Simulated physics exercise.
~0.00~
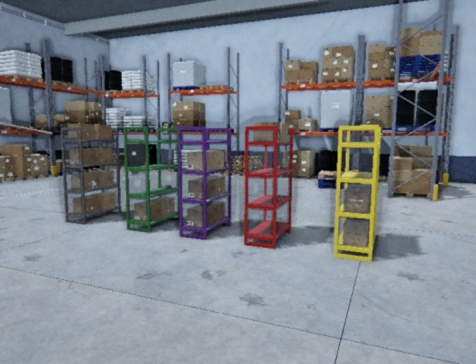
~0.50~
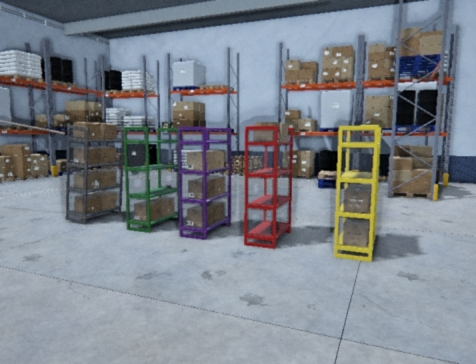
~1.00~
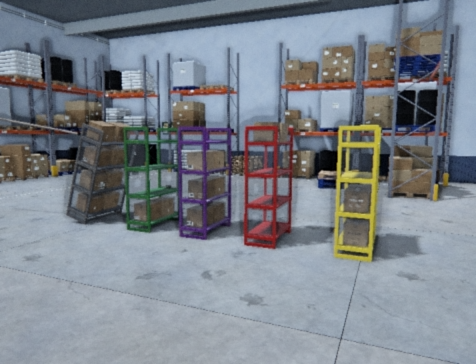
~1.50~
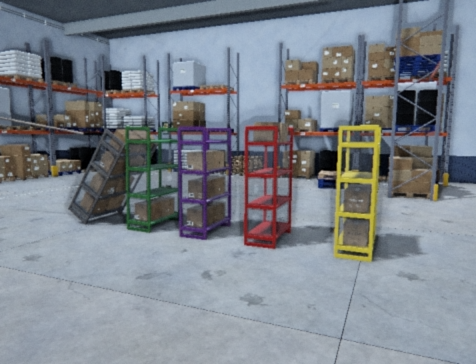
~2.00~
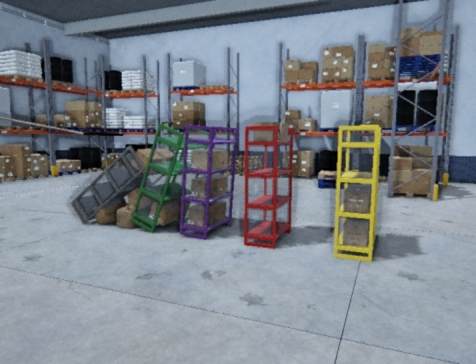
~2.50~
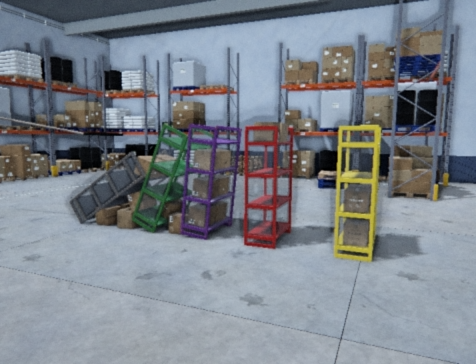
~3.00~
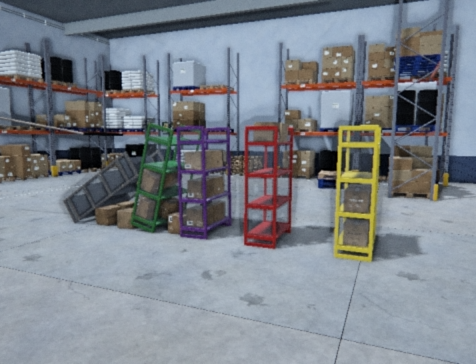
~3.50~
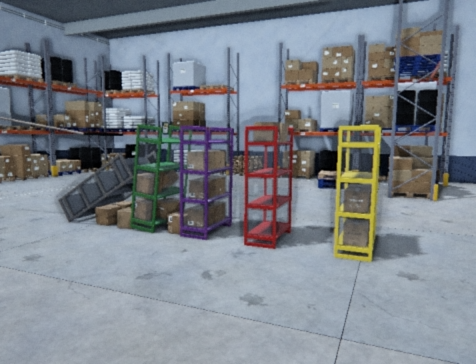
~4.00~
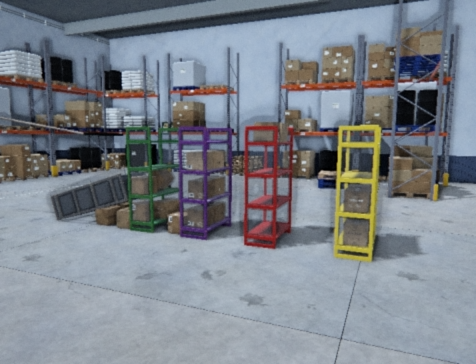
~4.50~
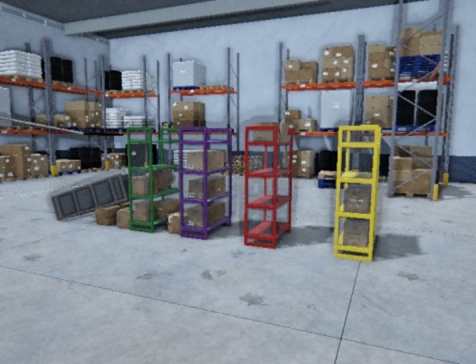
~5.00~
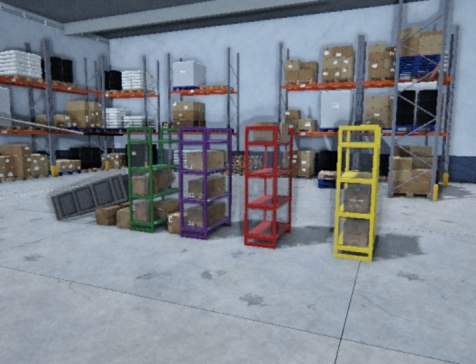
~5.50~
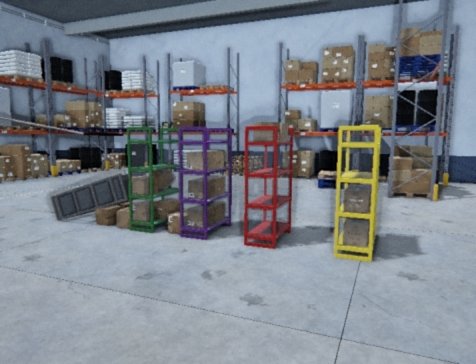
A dark gray shelving unit at the left of a row tipped right into the green one, spilling cartons, and slid down to the floor, while the green shelf leaned, then rocked back upright, leaving it standing with the purple, red and yellow units.
